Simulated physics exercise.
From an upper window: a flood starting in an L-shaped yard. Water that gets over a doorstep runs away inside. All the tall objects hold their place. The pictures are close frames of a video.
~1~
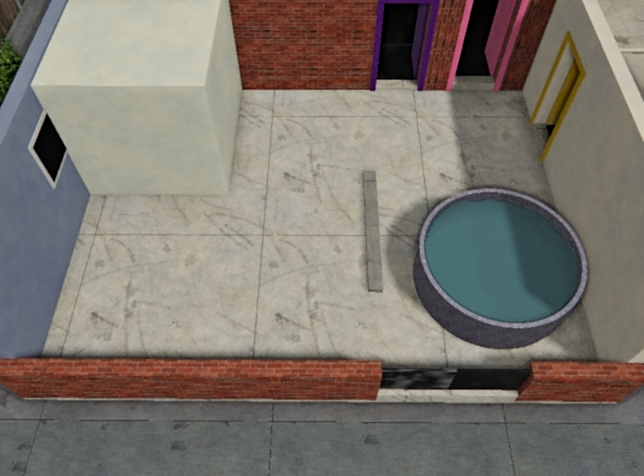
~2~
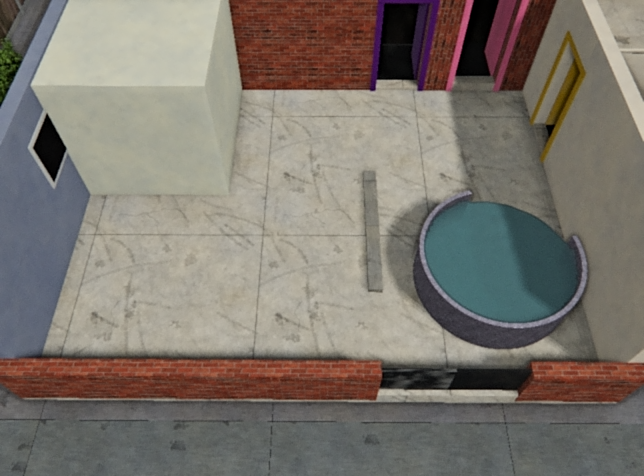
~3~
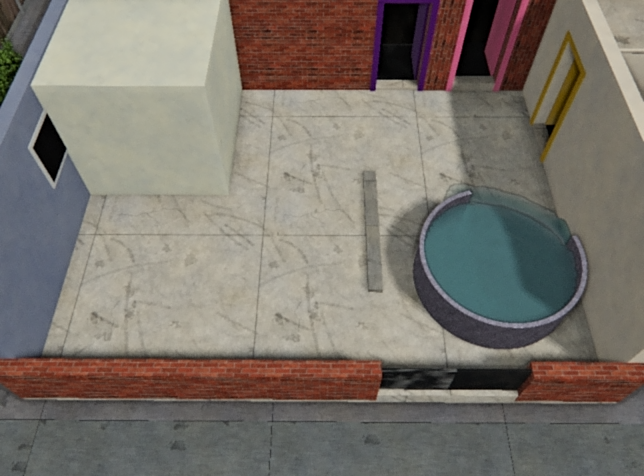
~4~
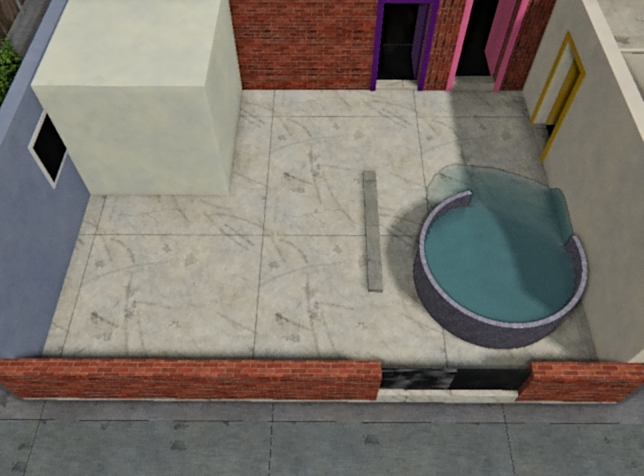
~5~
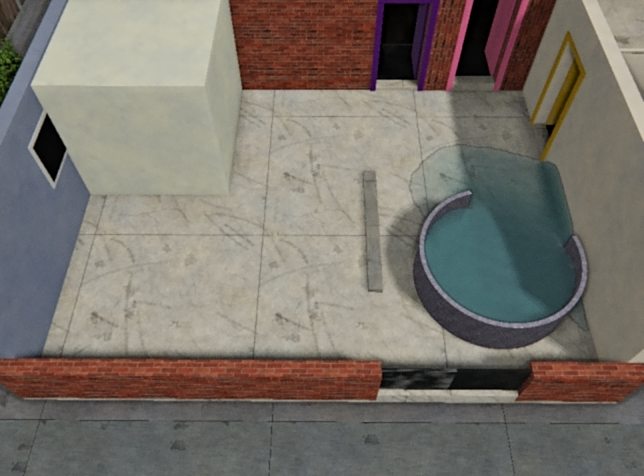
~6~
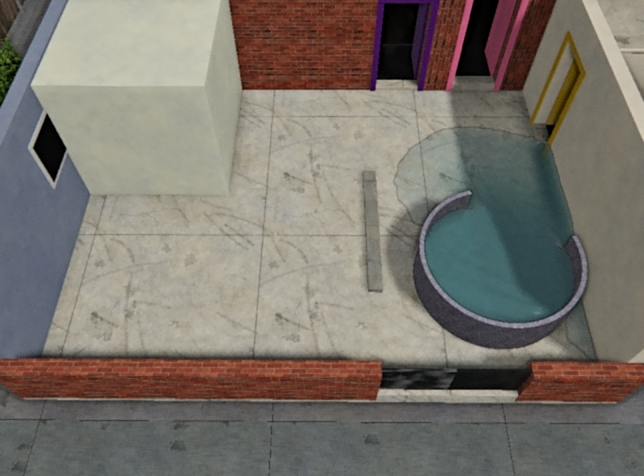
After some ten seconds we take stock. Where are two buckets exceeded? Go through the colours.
The yellow door lets in a lot; the purple door lets in a lot; the pink door lets in a lot.
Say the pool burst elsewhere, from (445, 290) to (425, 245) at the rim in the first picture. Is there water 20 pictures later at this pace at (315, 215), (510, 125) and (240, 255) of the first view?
One after the other: Awash, free of water, wet.
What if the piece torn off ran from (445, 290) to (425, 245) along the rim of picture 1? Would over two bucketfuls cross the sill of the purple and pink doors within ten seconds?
One by one: The purple door is under; the pink door is under.
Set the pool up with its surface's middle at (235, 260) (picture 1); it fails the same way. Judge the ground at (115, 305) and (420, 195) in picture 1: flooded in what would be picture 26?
In turn: Not flooded, awash.
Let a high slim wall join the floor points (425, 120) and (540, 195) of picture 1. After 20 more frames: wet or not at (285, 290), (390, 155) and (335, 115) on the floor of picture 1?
One after the other: Dry, under water, covered.
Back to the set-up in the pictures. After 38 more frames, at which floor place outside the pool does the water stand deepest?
Close to (245, 112).
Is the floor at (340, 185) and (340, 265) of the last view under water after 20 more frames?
One after the other: Clear, no water.
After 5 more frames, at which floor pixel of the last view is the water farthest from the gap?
Around (398, 95).
A moment on, water covers 25 % of the floor; the yellow door under two buckets in, the purple door not reached, the pink door under two buckets in.
Next, water covers 25 % of the floor; the yellow door over two buckets in, the purple door under two buckets in, the pink door far over two buckets in.
Then, water covers 40 % of the floor; the yellow door over two buckets in, the purple door over two buckets in, the pink door far over two buckets in.
Later, water covers 70 % of the floor; the yellow door far over two buckets in, the purple door over two buckets in, the pink door far over two buckets in.
In the end, water covers 90 % of the floor; the yellow door far over two buckets in, the purple door over two buckets in, the pink door far over two buckets in.
